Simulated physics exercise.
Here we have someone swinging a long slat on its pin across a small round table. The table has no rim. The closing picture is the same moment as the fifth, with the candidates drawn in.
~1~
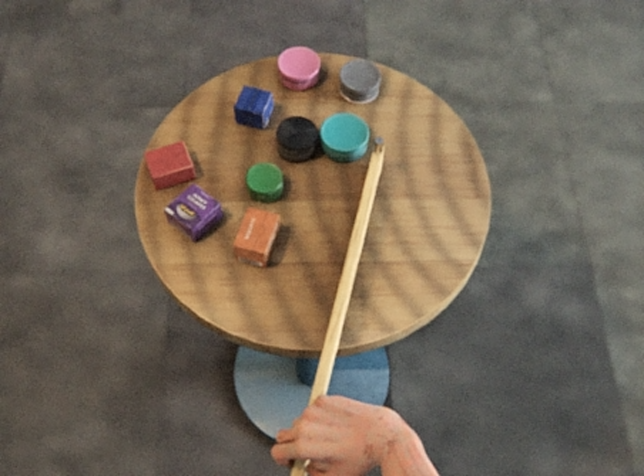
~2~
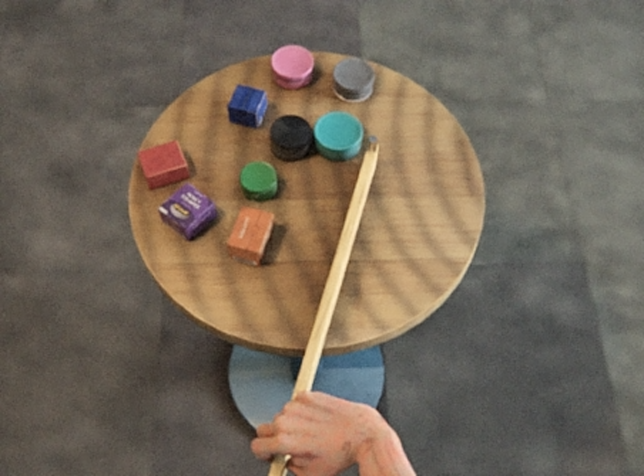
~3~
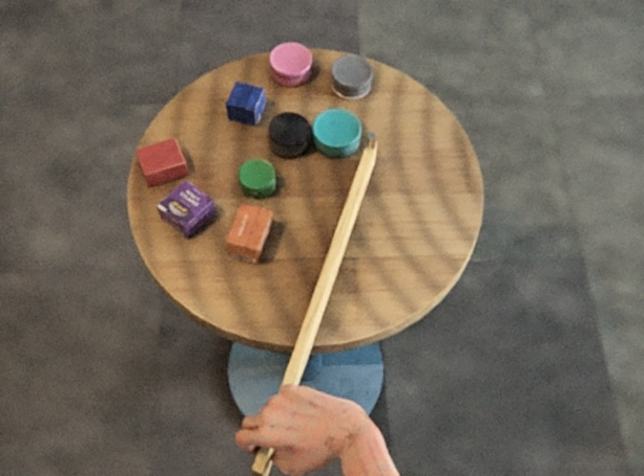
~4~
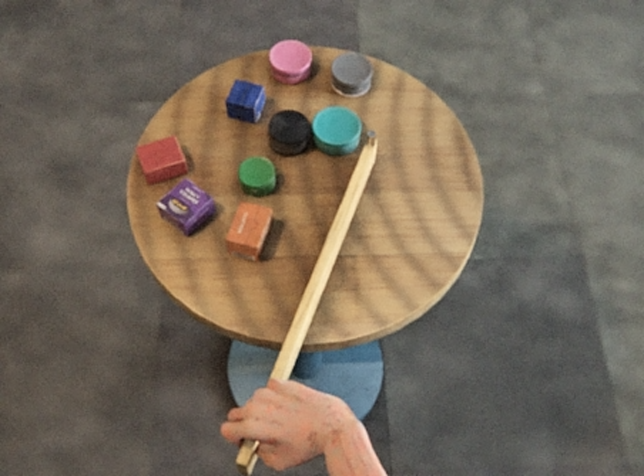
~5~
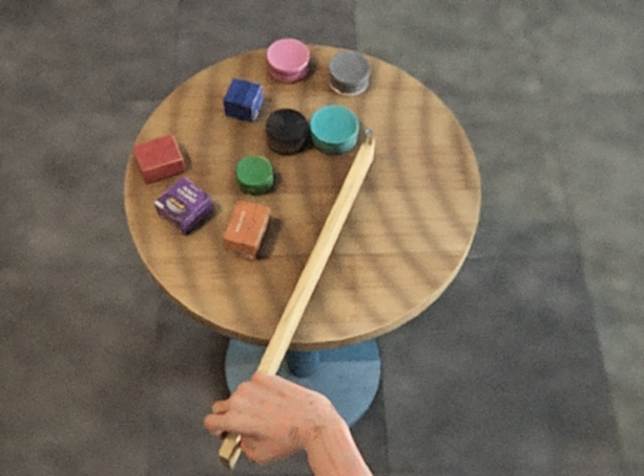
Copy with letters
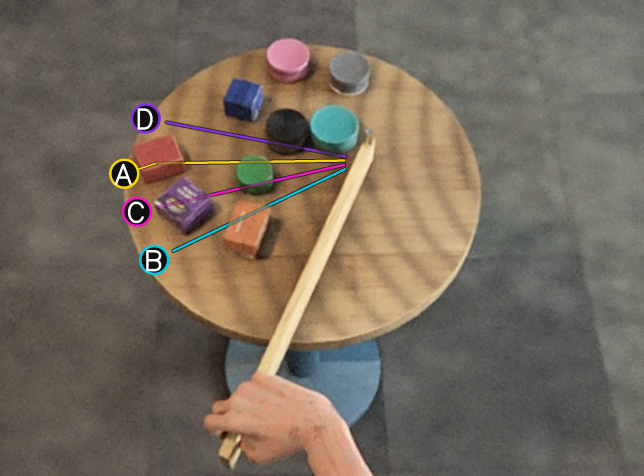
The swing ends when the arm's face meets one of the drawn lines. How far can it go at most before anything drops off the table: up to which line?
As far as mark A.
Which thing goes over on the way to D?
The red block.
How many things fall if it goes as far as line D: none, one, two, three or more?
One.
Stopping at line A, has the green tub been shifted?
By then, yes.
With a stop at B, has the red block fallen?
No.
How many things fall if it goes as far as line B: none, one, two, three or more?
In all, none.
On the copy, A at (250, 162); B at (262, 209); C at (252, 185); D at (255, 139).
On A. First, arm (283, 210); orange packet (242, 221); pink tub (288, 61).
Then, arm (258, 174); red block (157, 156); purple packet (167, 187).
Finally, arm (253, 145); red block (158, 111); purple packet (163, 140); nothing has fallen.
By contrast, B is safe but short; C is safe but short; D drops the red block.
